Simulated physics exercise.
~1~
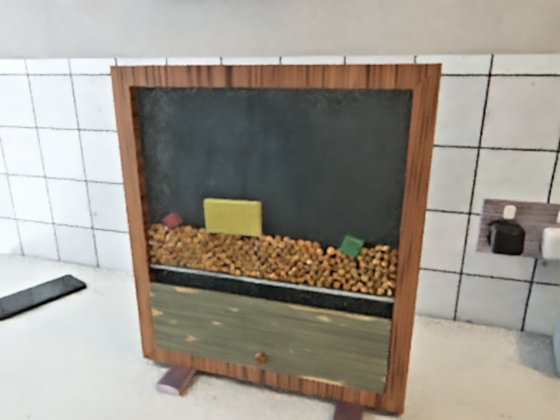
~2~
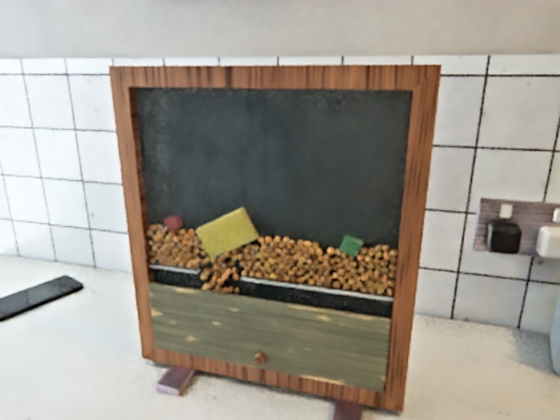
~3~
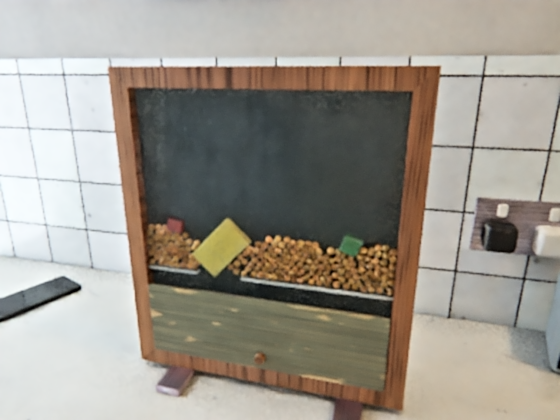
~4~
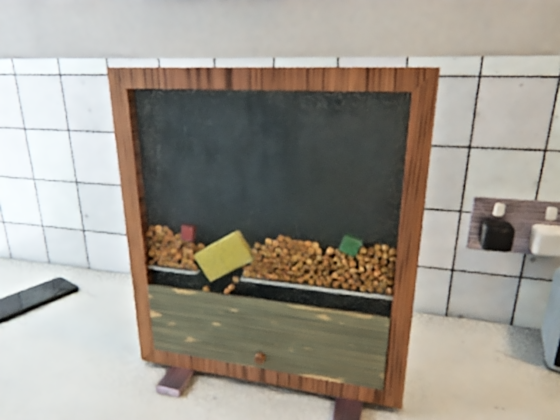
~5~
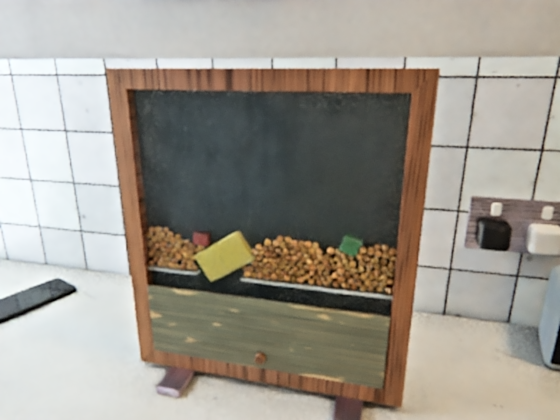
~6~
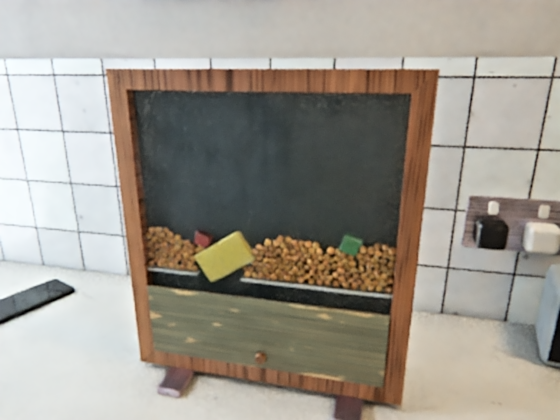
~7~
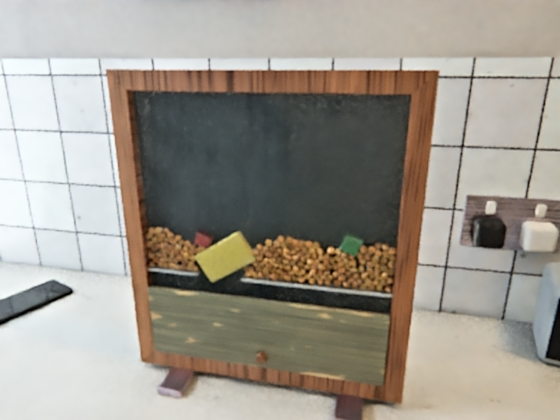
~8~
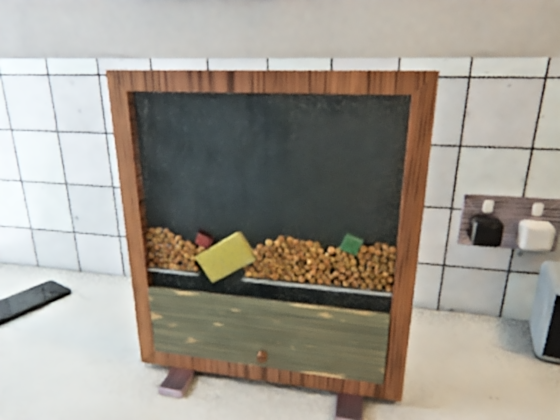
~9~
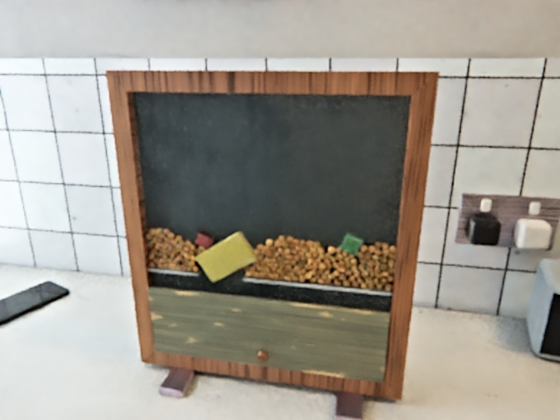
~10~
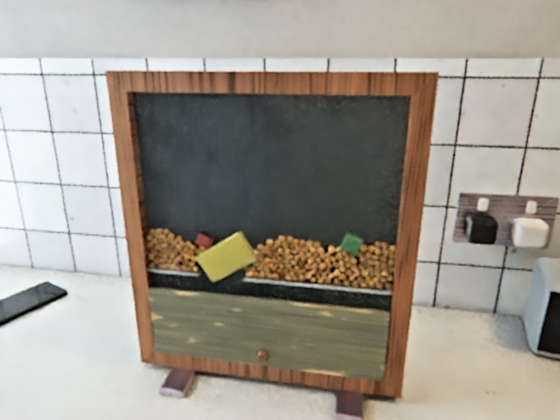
Beads drain through a gap, and the yellow block tips and settles tilted over it.
